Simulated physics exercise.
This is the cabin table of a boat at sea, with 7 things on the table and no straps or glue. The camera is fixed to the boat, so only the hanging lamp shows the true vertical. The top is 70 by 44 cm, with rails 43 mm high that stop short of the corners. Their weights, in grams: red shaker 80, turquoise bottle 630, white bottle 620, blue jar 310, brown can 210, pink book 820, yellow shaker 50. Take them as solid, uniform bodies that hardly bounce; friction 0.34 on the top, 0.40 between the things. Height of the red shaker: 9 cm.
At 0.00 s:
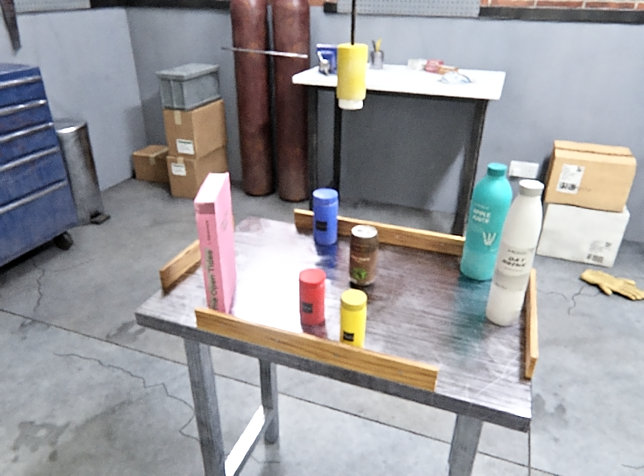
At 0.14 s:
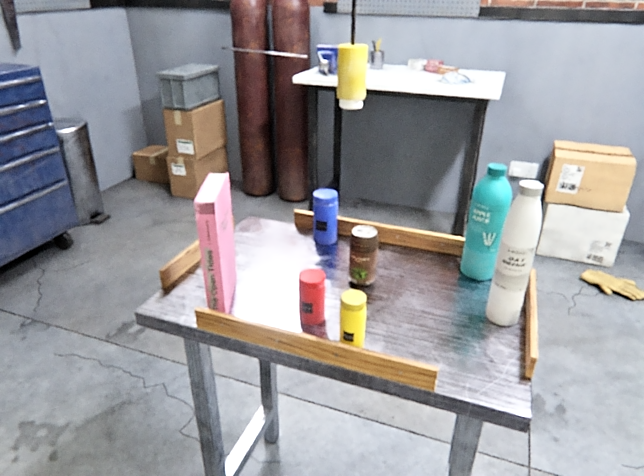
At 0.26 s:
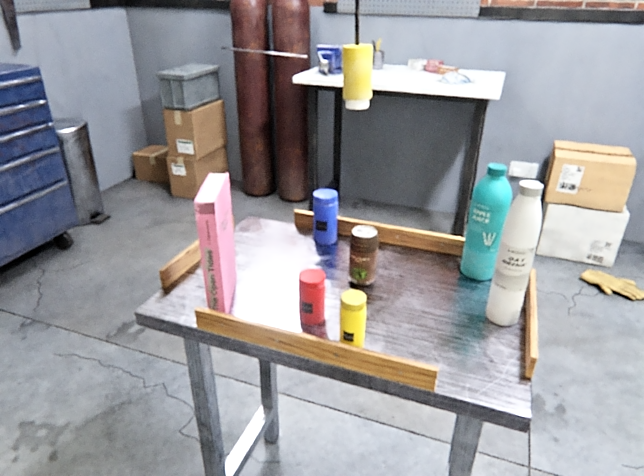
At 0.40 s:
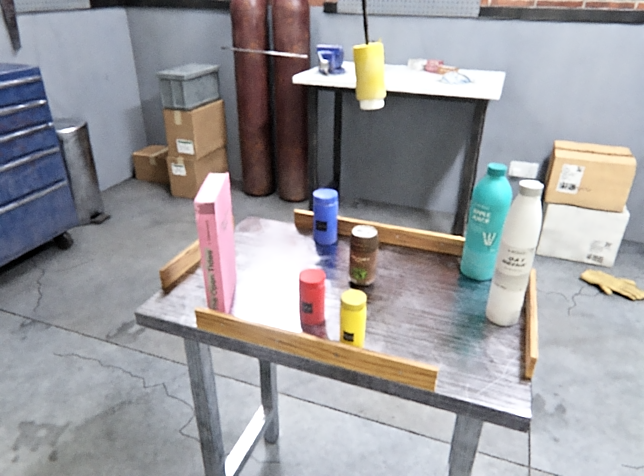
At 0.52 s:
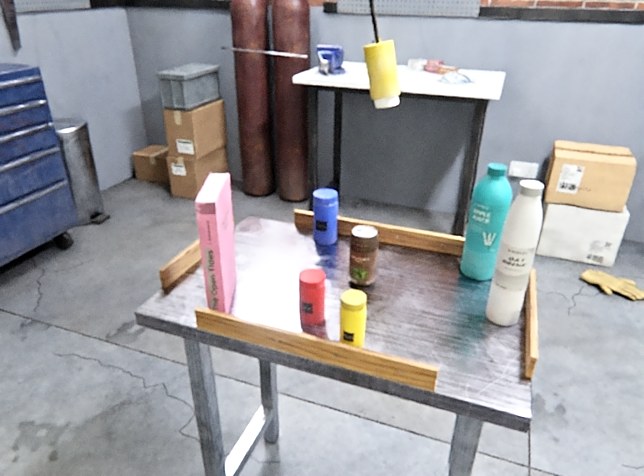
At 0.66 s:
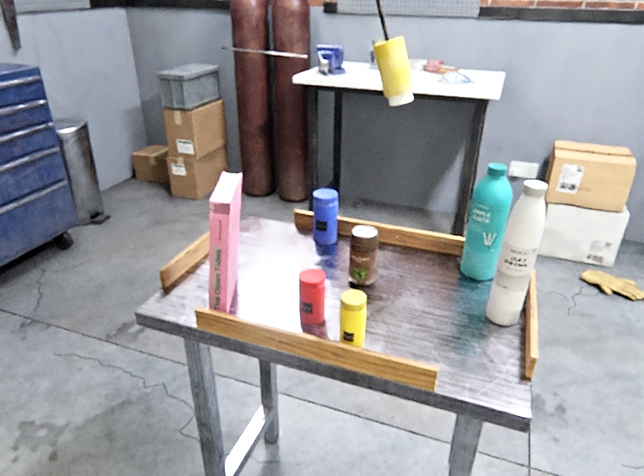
A hanging yellow lamp swings right above a cabin table, and the pink book tilts.
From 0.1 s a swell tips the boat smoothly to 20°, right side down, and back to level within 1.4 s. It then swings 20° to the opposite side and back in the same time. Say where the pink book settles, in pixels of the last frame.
Resting place of the pink book: (345, 299).
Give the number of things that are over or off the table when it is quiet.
2 of them.
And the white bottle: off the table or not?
The white bottle ends off the table.
After 0.96 s, boat heeled 18°, right side down; white bottle now off the table; pink book on its side near (300, 269); red shaker moved 5 cm.
After 1.06 s, boat heeled 14°, right side down; pink book on its side near (320, 278); brown can moved 12 cm; red shaker moved 11 cm.
After 1.16 s, boat heeled 10°, right side down; pink book on its side near (340, 298); red shaker moved 15 cm; brown can moved 18 cm.
After 1.46 s, boat level; pink book on its side near (348, 300); brown can moved 25 cm; red shaker moved 19 cm.
In the end (3.4 s), off the table, white bottle; toppled on the table, pink book; not toppled but over 5 cm from the start, red shaker and brown can; the other 3 under 5 cm from the start. In the last view, pink book near (345, 299).
